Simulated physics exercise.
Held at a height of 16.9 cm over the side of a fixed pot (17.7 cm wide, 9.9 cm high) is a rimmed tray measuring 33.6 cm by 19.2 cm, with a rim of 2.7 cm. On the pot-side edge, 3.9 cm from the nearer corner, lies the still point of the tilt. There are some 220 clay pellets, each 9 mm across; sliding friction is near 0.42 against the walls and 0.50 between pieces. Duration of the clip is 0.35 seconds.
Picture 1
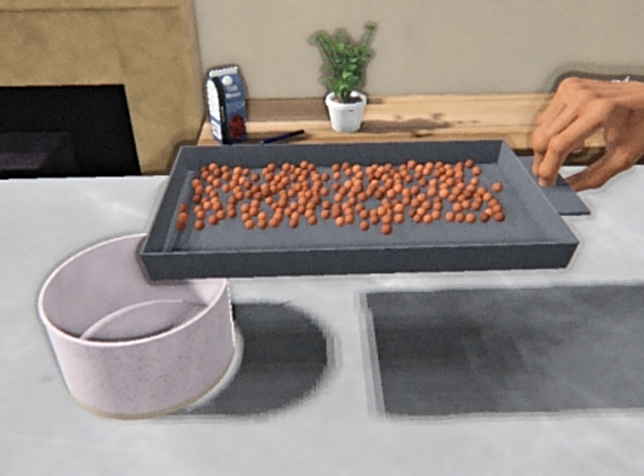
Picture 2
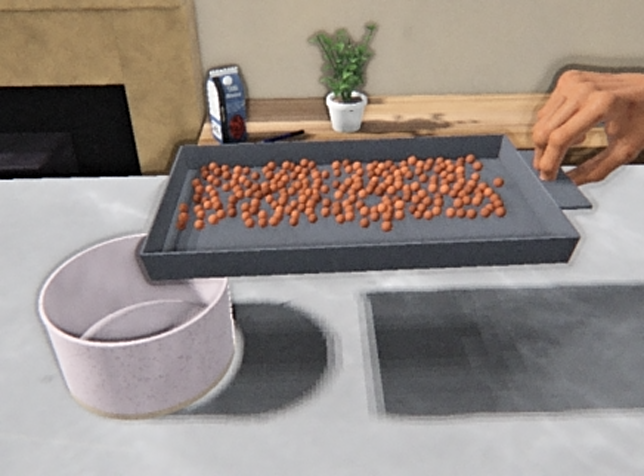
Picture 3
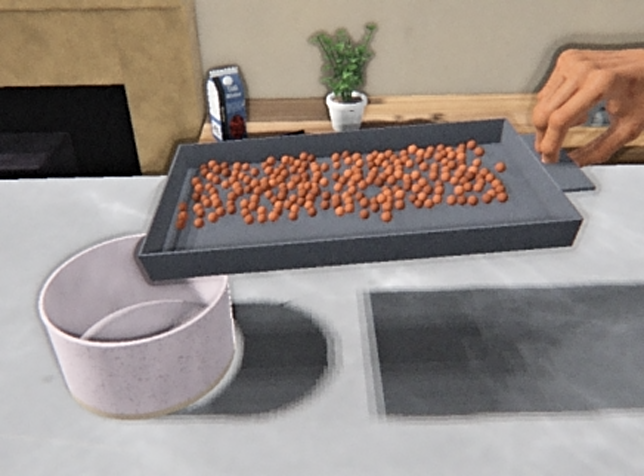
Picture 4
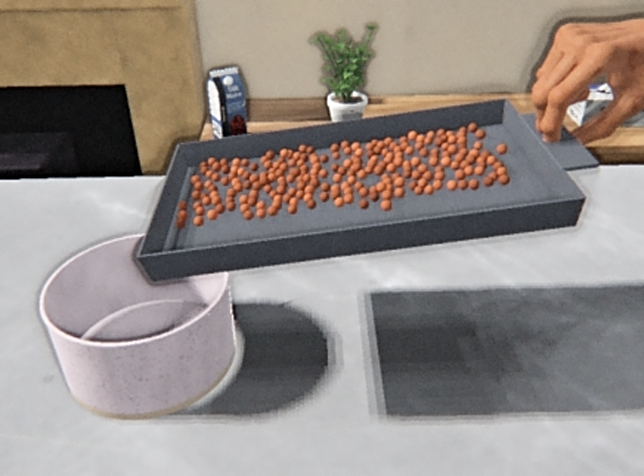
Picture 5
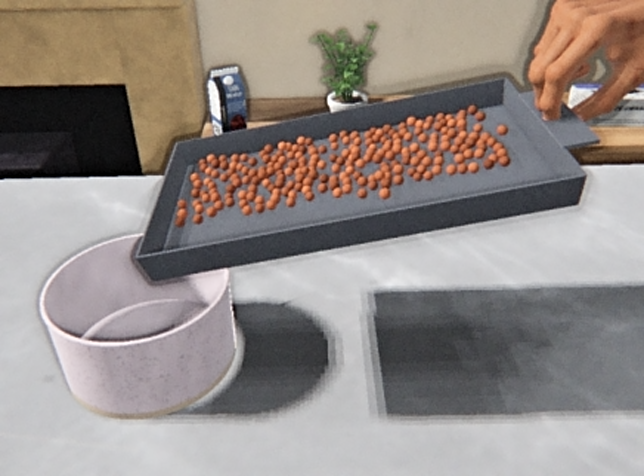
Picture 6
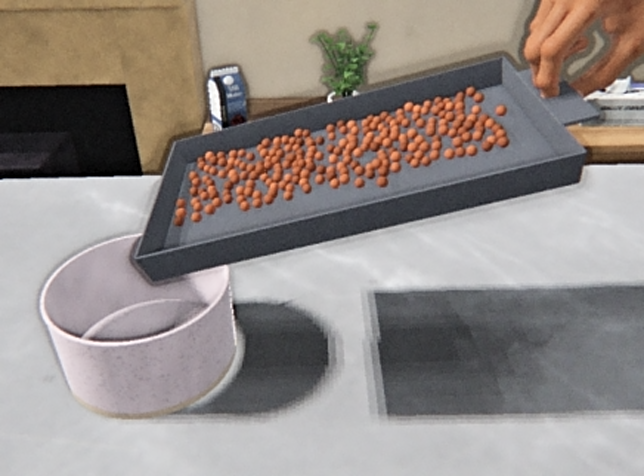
On a pale countertop, a hand held a dark rimmed tray of small orange-brown balls by its right end and steadily raised that end, slanting the tray down toward a pale pink pot at left.
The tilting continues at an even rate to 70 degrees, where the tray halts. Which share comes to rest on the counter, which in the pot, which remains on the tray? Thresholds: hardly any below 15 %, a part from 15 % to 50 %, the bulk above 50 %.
Result: Counter: Little of the load; pot: Little of the load; tray: Over half the load.
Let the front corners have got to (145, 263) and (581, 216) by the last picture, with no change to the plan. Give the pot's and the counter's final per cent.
The pot gets 0 and the counter 0.
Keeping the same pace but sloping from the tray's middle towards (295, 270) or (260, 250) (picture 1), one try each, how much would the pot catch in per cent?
That would be close to 0 per cent and then close to 0 per cent.
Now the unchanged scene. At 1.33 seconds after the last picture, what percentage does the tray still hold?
Roughly 100 percent of the load, I'd say.
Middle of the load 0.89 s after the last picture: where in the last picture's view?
Approx. (178, 178).
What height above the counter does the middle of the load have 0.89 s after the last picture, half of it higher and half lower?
Some 22 cm above the counter.
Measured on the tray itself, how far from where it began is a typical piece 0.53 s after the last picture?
It has moved some 12 cm from its start.
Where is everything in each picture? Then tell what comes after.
Tray tilt 0 degrees, front corners at (146, 252) and (573, 240); middle of the pieces at (344, 192); pot at (136, 282), in the first picture.
Tray tilt 1 degrees, front corners at (146, 252) and (575, 234); middle of the pieces at (344, 189), in the second picture.
Tray tilt 4 degrees, front corners at (144, 253) and (577, 217), lowest corner left front; middle of the pieces at (343, 181), in the third picture.
Tray tilt 7 degrees, front corners at (143, 254) and (579, 195), lowest corner left front; middle of the pieces at (343, 171), in the fourth picture.
Tray tilt 11 degrees, front corners at (141, 254) and (580, 173), lowest corner left front; middle of the pieces at (341, 161), in the fifth picture.
Tray tilt 14 degrees, front corners at (139, 255) and (579, 151), lowest corner left front; middle of the pieces at (338, 152); pot at (138, 282), in the sixth picture.
Then, 0.53 s after the last picture, tilt 41 degrees; the tray holds 100 %, the pot 0 %.
Then, 0.89 s after the last picture, tilt 58 degrees; the tray holds 100 %, the pot 0 %.
Then, 1.33 s after the last picture, tilt 70 degrees; the tray holds 100 %, the pot 0 %.
In the end, counter 0 %, pot 0 %, tray 100 %.
